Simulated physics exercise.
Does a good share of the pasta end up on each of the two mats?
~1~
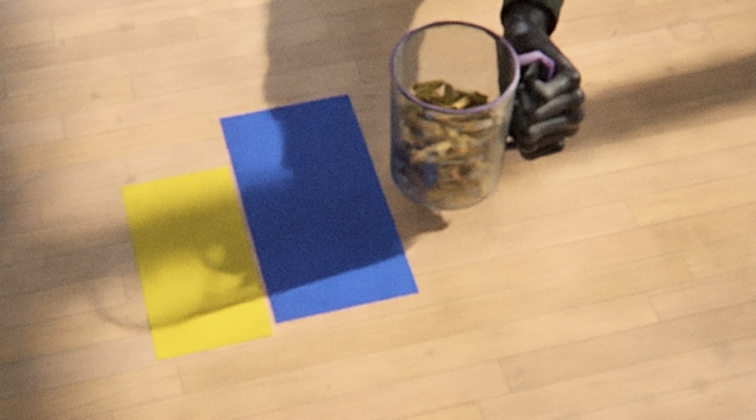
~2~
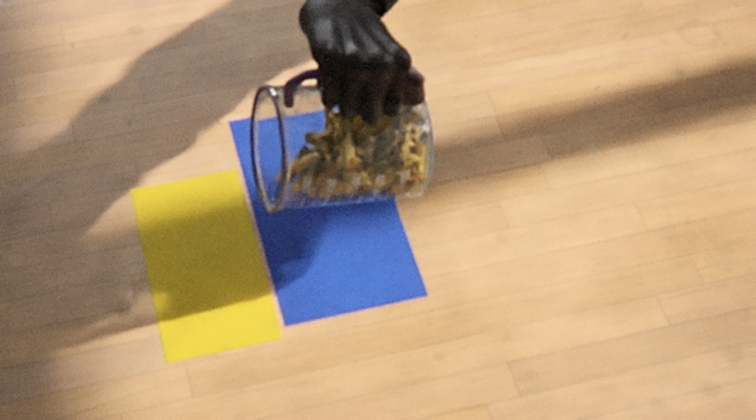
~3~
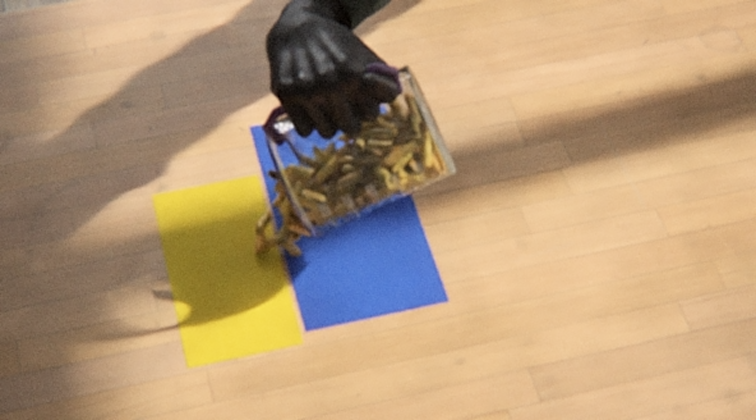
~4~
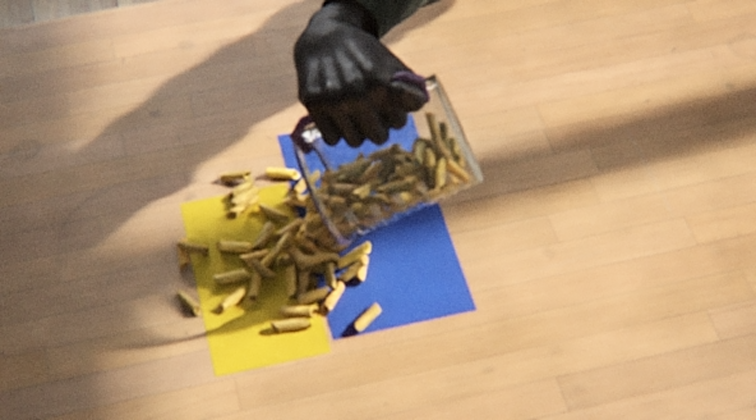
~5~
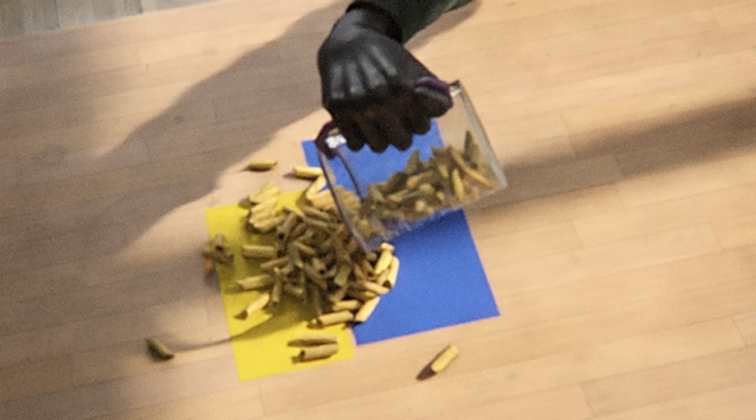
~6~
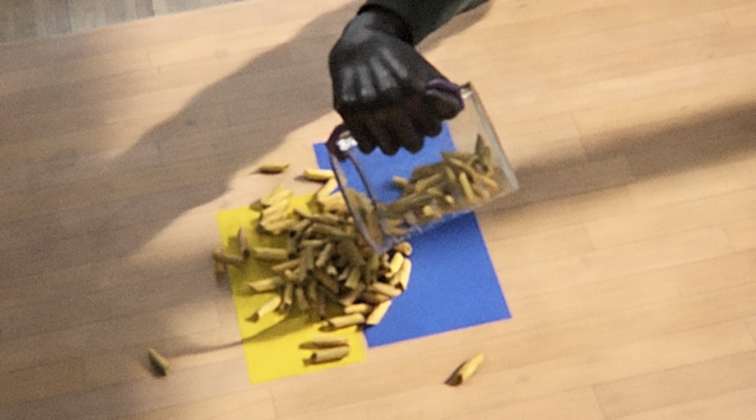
Yes, the pasta ends up heaped across both the yellow and the blue mat. Only a few stray pieces lie on the bare table.
Black hand tipping a clear jug, spilling dry pasta across yellow and blue mats, some pieces staying inside the tilted jug.
